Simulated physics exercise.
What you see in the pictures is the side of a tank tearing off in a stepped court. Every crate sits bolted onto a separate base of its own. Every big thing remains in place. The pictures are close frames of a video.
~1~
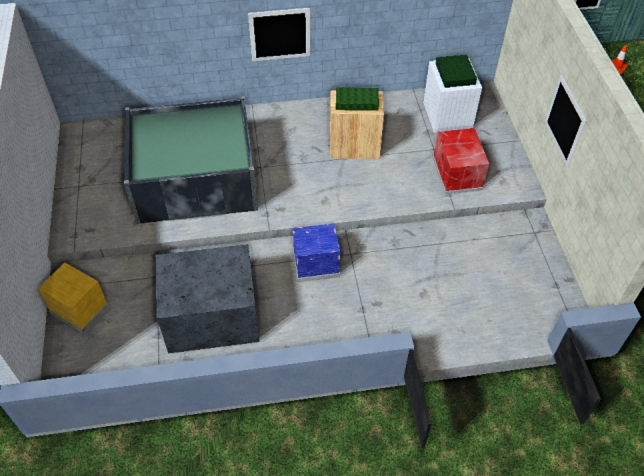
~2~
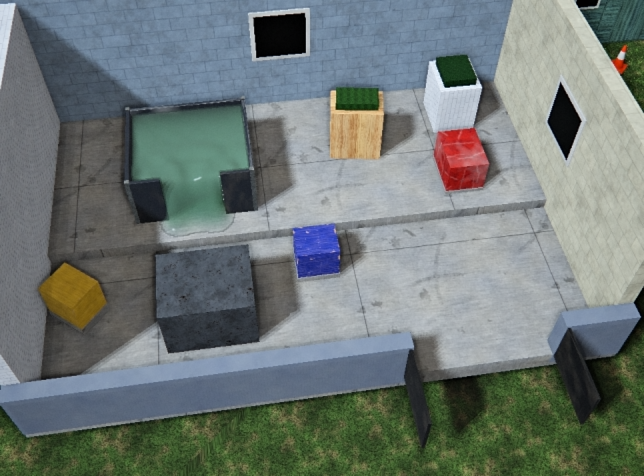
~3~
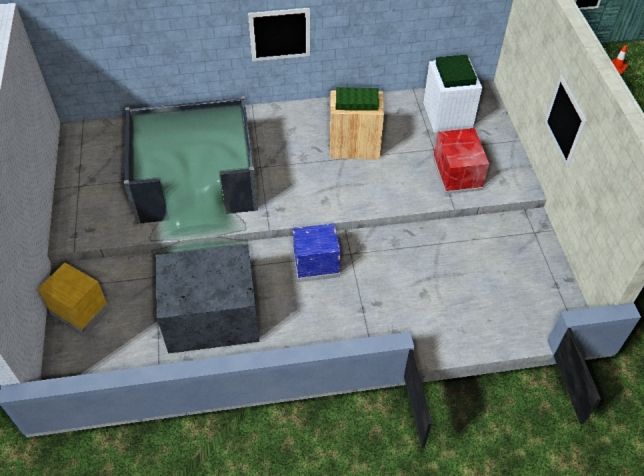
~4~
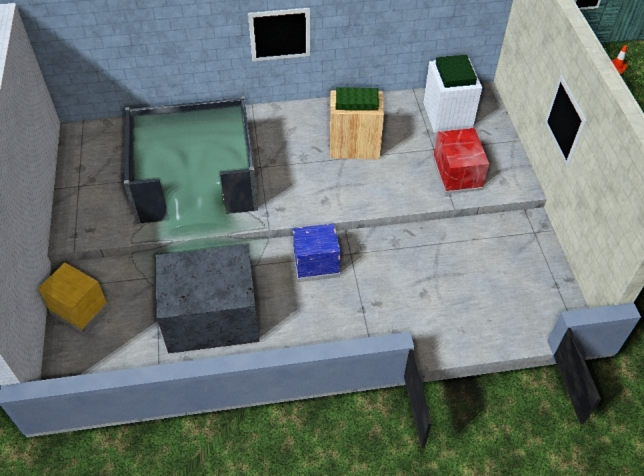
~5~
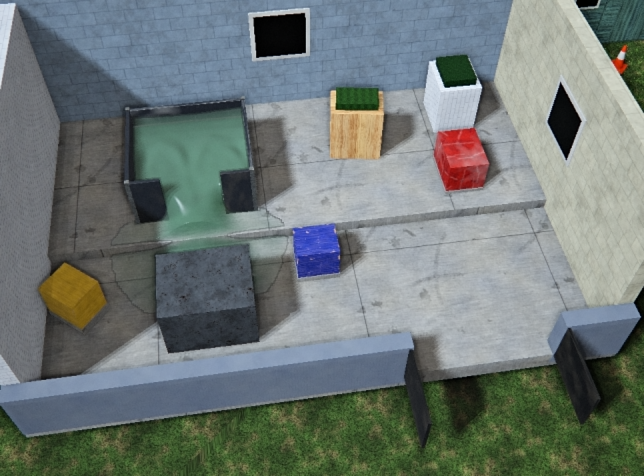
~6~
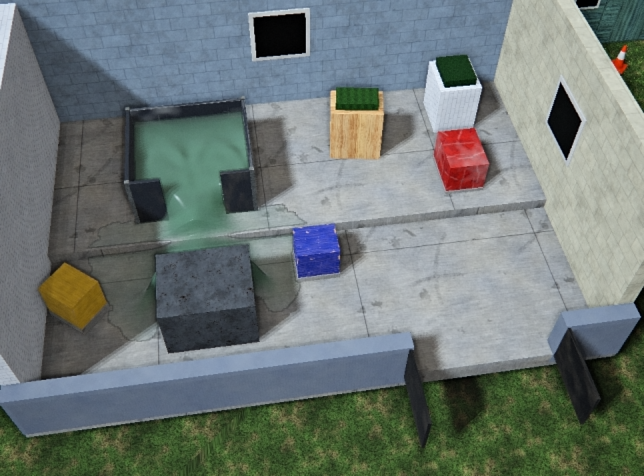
Greenish water sat still in a dark-walled tank until part of its front side opened, then poured through the gap, ran over the step and spread around the big dark grey block below.
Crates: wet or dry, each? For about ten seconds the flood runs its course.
Result: The blue crate doesn't remain clear of the water all along; the yellow crate doesn't remain clear of the water all along; the red crate remains clear of the water all along.
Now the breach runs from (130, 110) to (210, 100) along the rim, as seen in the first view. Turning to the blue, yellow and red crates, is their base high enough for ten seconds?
Result: Blue is swamped; yellow is swamped; red is swamped.
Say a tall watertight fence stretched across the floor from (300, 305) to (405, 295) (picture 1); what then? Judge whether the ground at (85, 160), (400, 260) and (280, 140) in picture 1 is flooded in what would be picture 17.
As listed: Free of water, under water, free of water.
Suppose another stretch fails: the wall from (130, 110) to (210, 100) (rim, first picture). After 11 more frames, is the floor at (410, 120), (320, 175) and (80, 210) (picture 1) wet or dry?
In sequence: Inundated, inundated, inundated.
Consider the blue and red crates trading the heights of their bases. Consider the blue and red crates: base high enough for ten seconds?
Taking them in turn, the blue crate gets reached and the red crate stays unflooded.
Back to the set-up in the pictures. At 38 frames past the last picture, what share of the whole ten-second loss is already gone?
My estimate is roughly 35 percent.
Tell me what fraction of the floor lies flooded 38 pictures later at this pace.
It should be close to 60 %.
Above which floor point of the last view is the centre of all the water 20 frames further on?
About (210, 259).
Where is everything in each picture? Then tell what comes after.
The first picture shows still water in the tank at (188, 143).
In the second picture, the front is at a hidden place, out from the gap at (195, 203).
In the third picture, water pours out at (195, 204) and has run to a hidden place.
In the fourth picture, the front is at a hidden place, out from the gap at (196, 204).
In the fifth picture, the front is at (147, 308), out from the gap at (195, 203).
In the sixth picture, water pours out at (195, 203) and has run to (134, 334).
A moment on, water covers 20 % of the floor; the blue crate water round its plinth, the yellow crate water round its plinth, the red crate not reached.
Next, water covers 35 % of the floor; the blue crate water round its plinth, the yellow crate water round its plinth, the red crate not reached.
Then, water covers 60 % of the floor; the blue crate water round its plinth, the yellow crate water round its plinth, the red crate not reached.
Later, water covers 60 % of the floor; the blue crate water round its plinth, the yellow crate water round its plinth, the red crate water round its plinth.
In the end, water covers 55 % of the floor; the blue crate was topped, the yellow crate was topped, the red crate stayed above the water.
